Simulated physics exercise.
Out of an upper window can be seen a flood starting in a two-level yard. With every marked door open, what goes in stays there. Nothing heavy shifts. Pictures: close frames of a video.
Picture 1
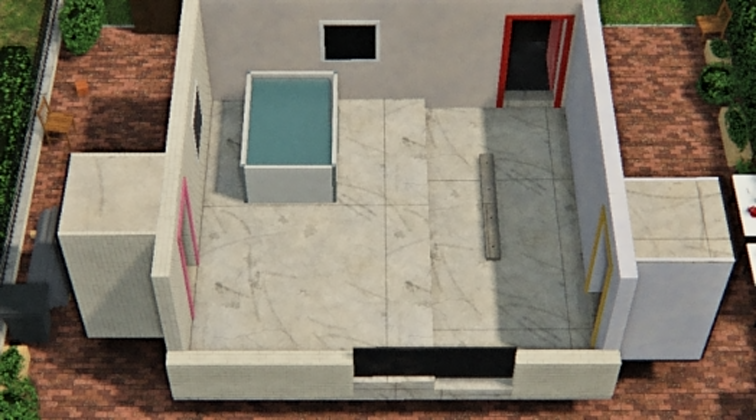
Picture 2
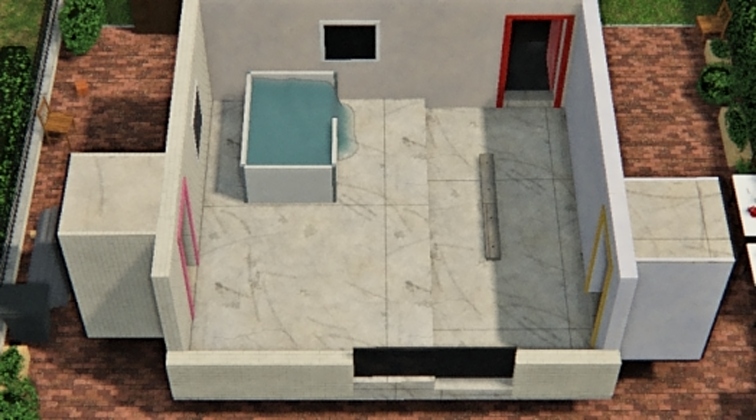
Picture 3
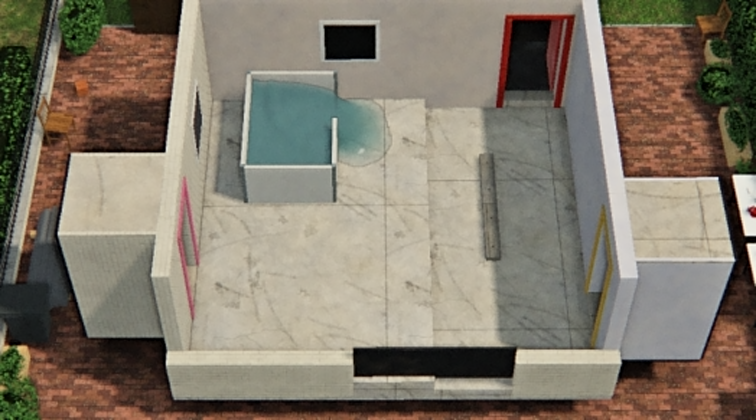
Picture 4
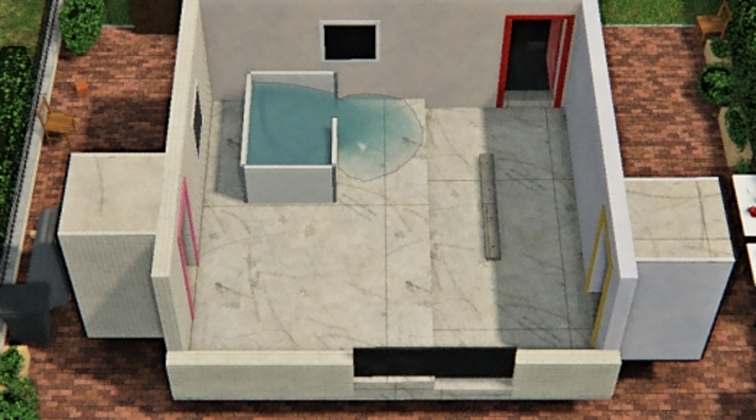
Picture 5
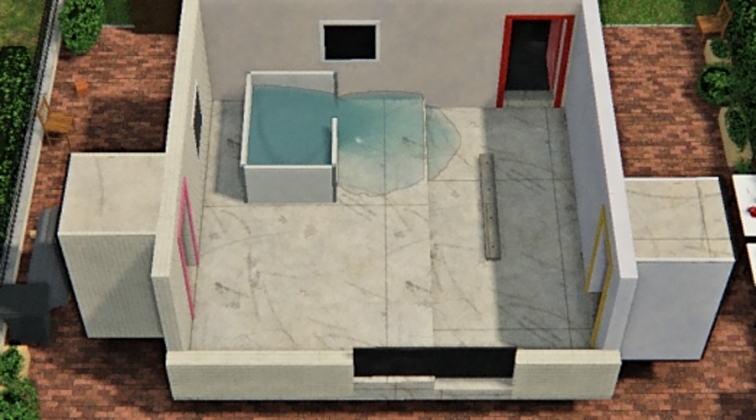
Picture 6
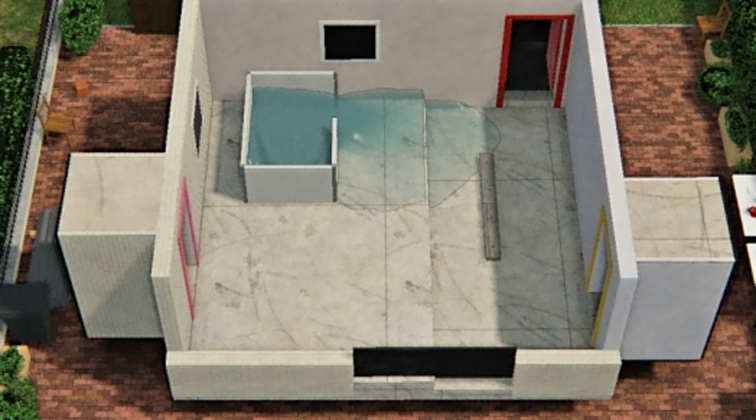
The footage shows a walled, pale stone yard viewed from above, where a tank of still water opens on its right side and water pours out, spreading rightward across the floor to the long, low block.
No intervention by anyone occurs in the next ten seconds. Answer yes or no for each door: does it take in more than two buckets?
Red door: Yes; yellow door: Yes; pink door: No.
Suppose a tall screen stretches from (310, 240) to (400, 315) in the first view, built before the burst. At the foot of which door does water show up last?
I'd say the pink-painted one is last.
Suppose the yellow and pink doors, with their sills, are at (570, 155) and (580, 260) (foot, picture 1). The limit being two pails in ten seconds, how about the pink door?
The pink door crosses the line.
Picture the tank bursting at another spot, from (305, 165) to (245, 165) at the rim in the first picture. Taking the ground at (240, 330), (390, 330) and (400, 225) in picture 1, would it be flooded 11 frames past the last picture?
Taking the three spots as listed, they end up inundated, inundated and spared.
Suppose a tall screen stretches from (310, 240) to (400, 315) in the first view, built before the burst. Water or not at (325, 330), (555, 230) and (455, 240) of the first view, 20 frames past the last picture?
Taking the points in order - unwetted, wetted, wetted.
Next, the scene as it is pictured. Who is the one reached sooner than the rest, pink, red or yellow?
Answer: The one in red.
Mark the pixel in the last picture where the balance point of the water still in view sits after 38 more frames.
About (456, 228).
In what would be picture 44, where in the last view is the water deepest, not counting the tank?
My finger goes to (593, 374).
A moment on, water covers 30 % of the floor; the red door wet at the sill, nothing in, the yellow door not reached, the pink door not reached.
Next, water covers 35 % of the floor; the red door under two buckets in, the yellow door not reached, the pink door not reached.
Then, water covers 55 % of the floor; the red door over two buckets in, the yellow door wet at the sill, nothing in, the pink door not reached.
Later, water covers 55 % of the floor; the red door far over two buckets in, the yellow door under two buckets in, the pink door not reached.
In the end, water covers 55 % of the floor; the red door far over two buckets in, the yellow door far over two buckets in, the pink door wet at the sill, nothing in.
